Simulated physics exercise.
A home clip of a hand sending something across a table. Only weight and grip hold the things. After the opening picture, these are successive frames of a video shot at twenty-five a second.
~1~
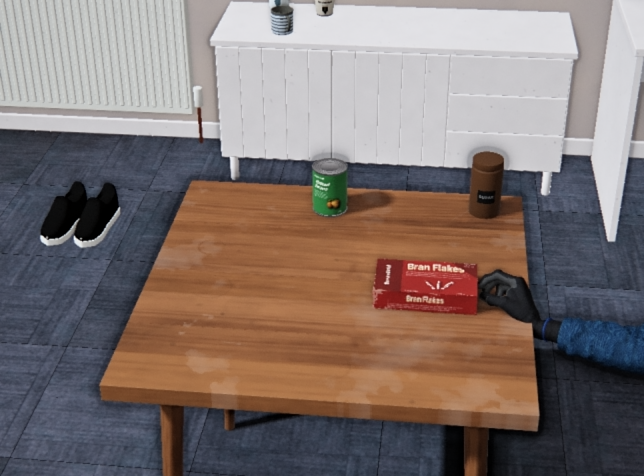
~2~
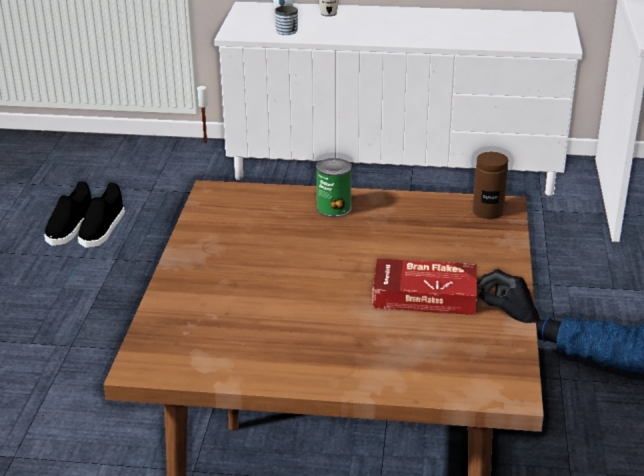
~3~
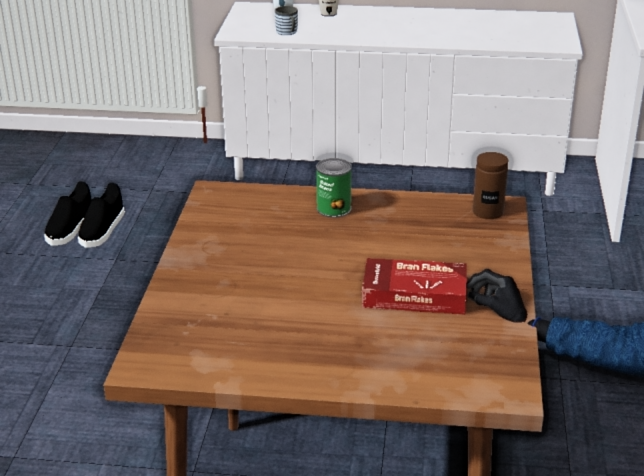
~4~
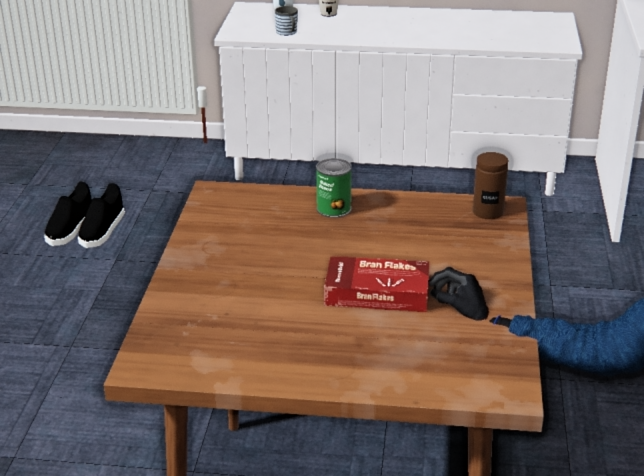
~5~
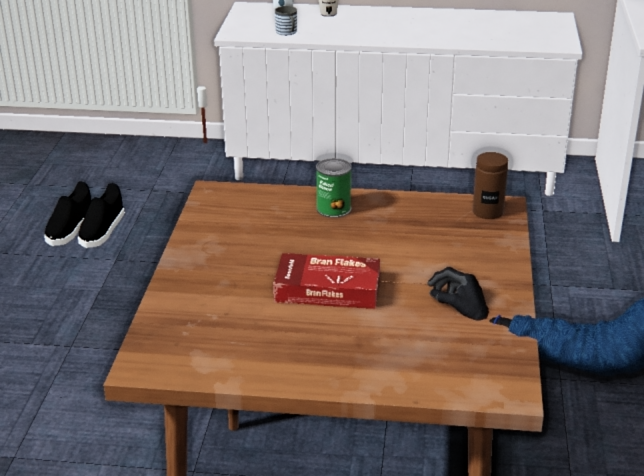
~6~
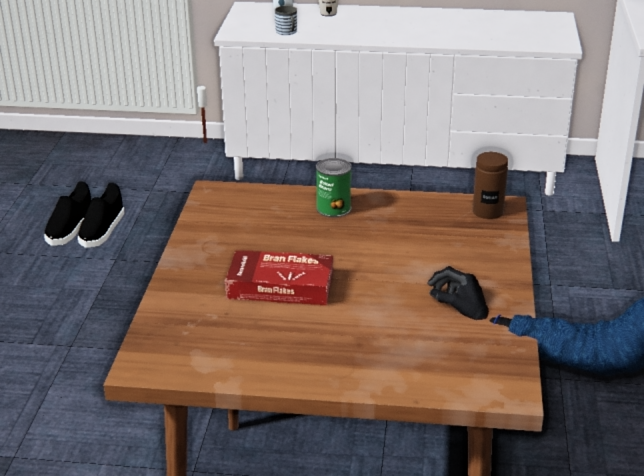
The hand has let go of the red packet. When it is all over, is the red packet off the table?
The red packet goes over the edge.
Then, 0.10 s later than the last frame, red packet moved well along near (171, 270).
Then, 0.30 s later than the last frame, red packet now off the table.
Then, 0.50 s later than the last frame, things are still on the move.
Then, 0.60 s later than the last frame, as before.
When it is over, off the table, red packet.
